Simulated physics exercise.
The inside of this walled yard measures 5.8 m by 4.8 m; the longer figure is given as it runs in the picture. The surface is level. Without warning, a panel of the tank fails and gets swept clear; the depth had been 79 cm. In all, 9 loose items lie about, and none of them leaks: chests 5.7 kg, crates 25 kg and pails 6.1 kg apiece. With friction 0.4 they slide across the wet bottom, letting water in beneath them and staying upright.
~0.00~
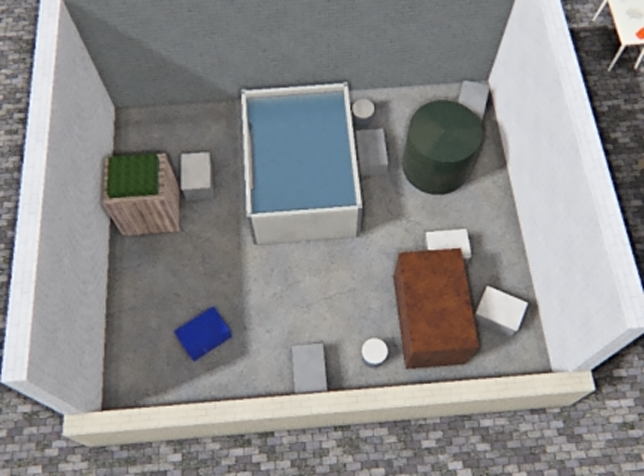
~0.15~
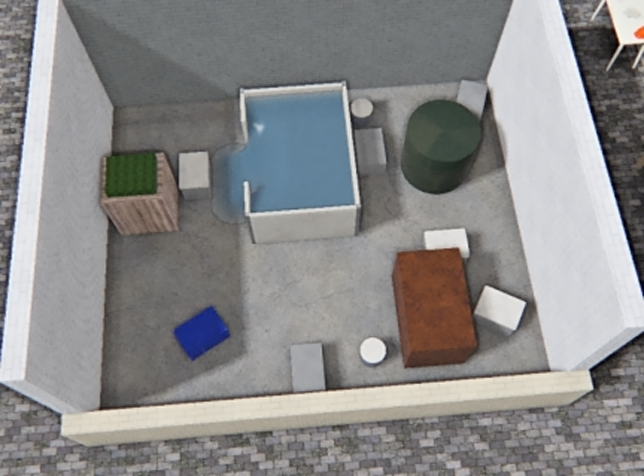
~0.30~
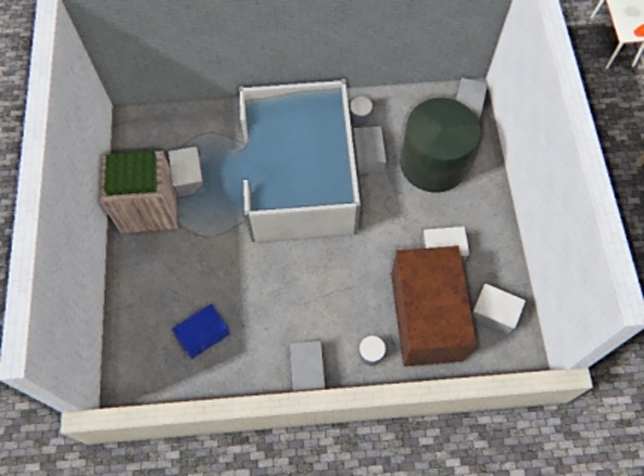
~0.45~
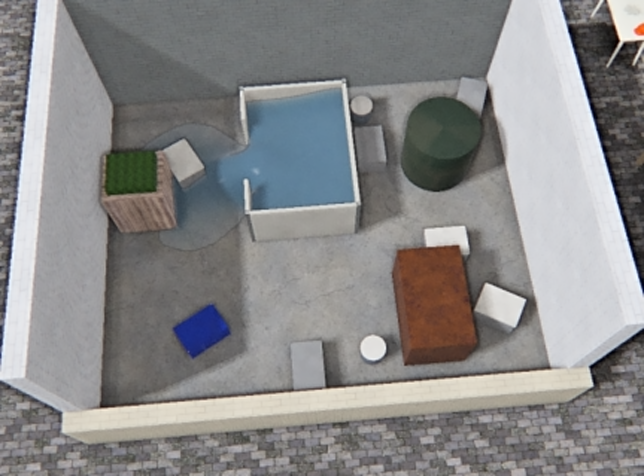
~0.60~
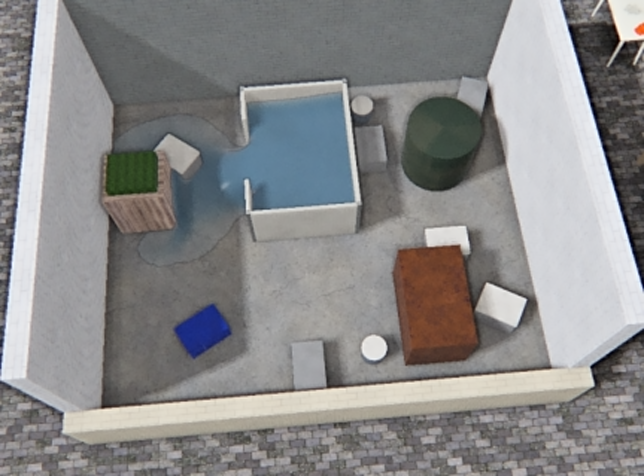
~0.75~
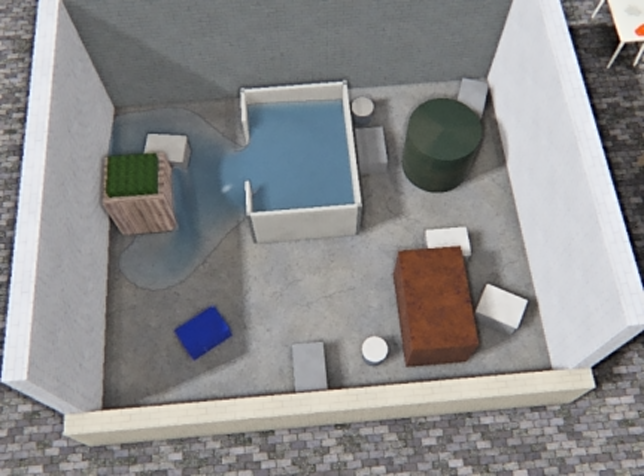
Water pours from the tank's left side, spreads across the floor and shifts a pale crate.
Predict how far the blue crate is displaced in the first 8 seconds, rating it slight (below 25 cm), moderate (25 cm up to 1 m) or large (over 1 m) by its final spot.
The move is big.
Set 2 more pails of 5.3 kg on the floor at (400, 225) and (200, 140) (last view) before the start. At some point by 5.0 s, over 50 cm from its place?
Taking them in order, they come out smaller and greater.
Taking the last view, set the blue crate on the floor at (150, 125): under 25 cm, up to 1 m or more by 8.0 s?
In the end it is hauled off.
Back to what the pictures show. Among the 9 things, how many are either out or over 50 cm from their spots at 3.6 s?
Result: 2.
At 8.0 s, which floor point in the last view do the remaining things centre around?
At about (381, 240).
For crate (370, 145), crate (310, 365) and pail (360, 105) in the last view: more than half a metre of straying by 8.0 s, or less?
Within the limit, then beyond the limit, then within the limit.
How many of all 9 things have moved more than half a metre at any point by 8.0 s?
Counting them up, I find 6.
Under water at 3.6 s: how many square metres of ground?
My estimate is roughly 18 m2.
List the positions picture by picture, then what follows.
In the first frame, the blue crate at (202, 331), on the bottom; water covers 2.7 m2; 0 of 9 have shifted.
In the second frame, the blue crate at (200, 330), on the bottom; water covers 3.4 m2; 0 of 9 have shifted.
In the third frame, the blue crate at (200, 328), on the bottom; 4.2 m2 under water; 1 of 9 have shifted.
In the fourth frame, the blue crate at (200, 328) rests on the ground; water covers 5.0 m2; 1 of 9 have shifted.
In the fifth frame, the blue crate at (201, 328) rests on the ground; water covers 5.8 m2; 1 of 9 have shifted.
In the sixth frame, the blue crate at (202, 330) rests on the ground; 6.5 m2 under water; 1 of 9 have shifted.
After 1.6 s the blue crate is near (212, 350), 0.3 m from its start, aground; 1 afloat.
After 3.6 s the blue crate is near (301, 367), 1.4 m from its start, afloat; 2 afloat.
After 5.6 s the blue crate is near (331, 317), 1.7 m from its start, aground; 1 afloat.
After 8.0 s the blue crate is near (331, 260), 1.9 m from its start, aground; 4 afloat.
